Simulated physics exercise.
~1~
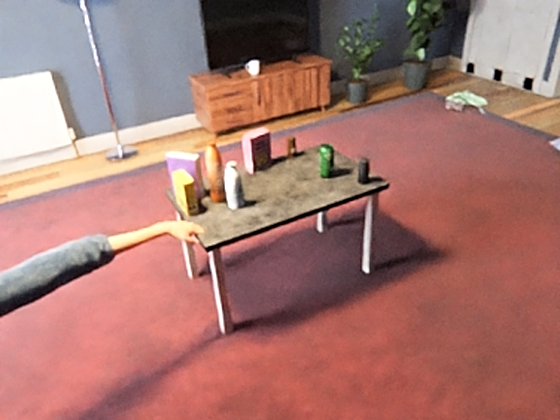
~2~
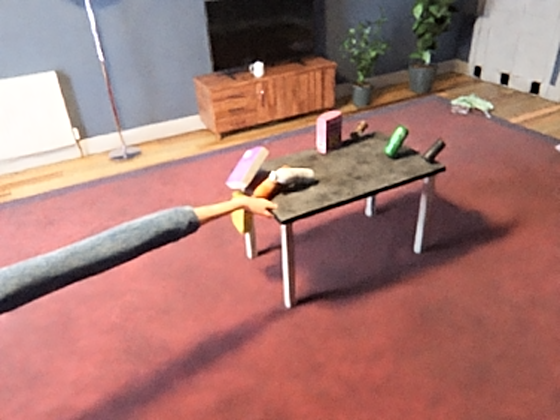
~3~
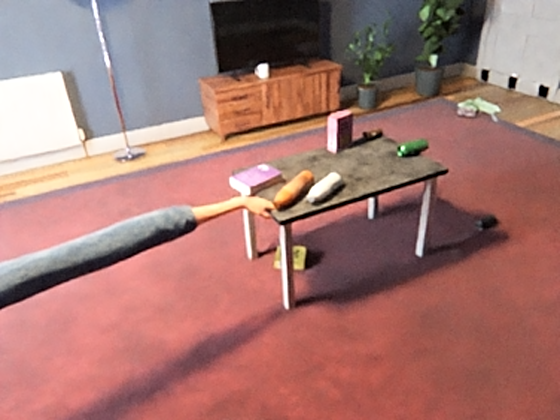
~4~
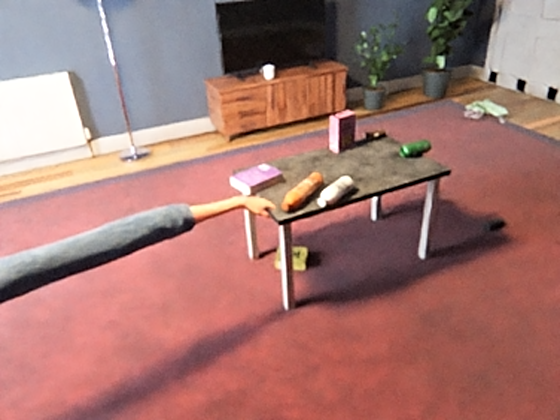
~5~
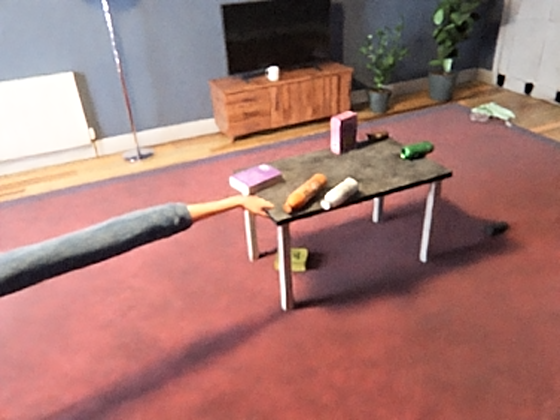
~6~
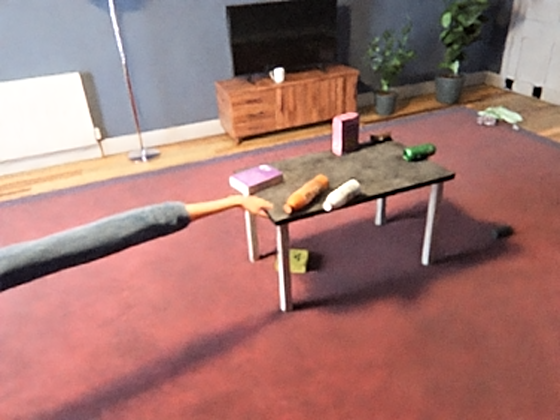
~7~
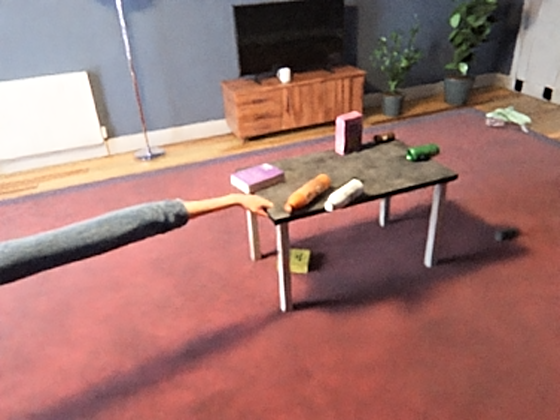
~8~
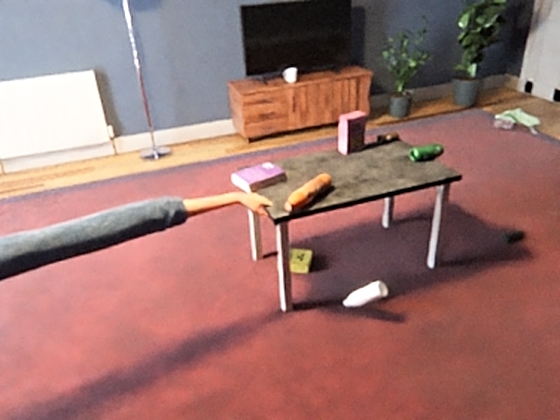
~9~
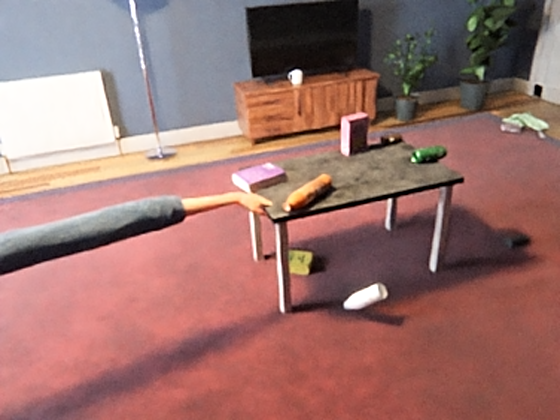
An arm jerks a table right, toppling items, and three end on the floor.
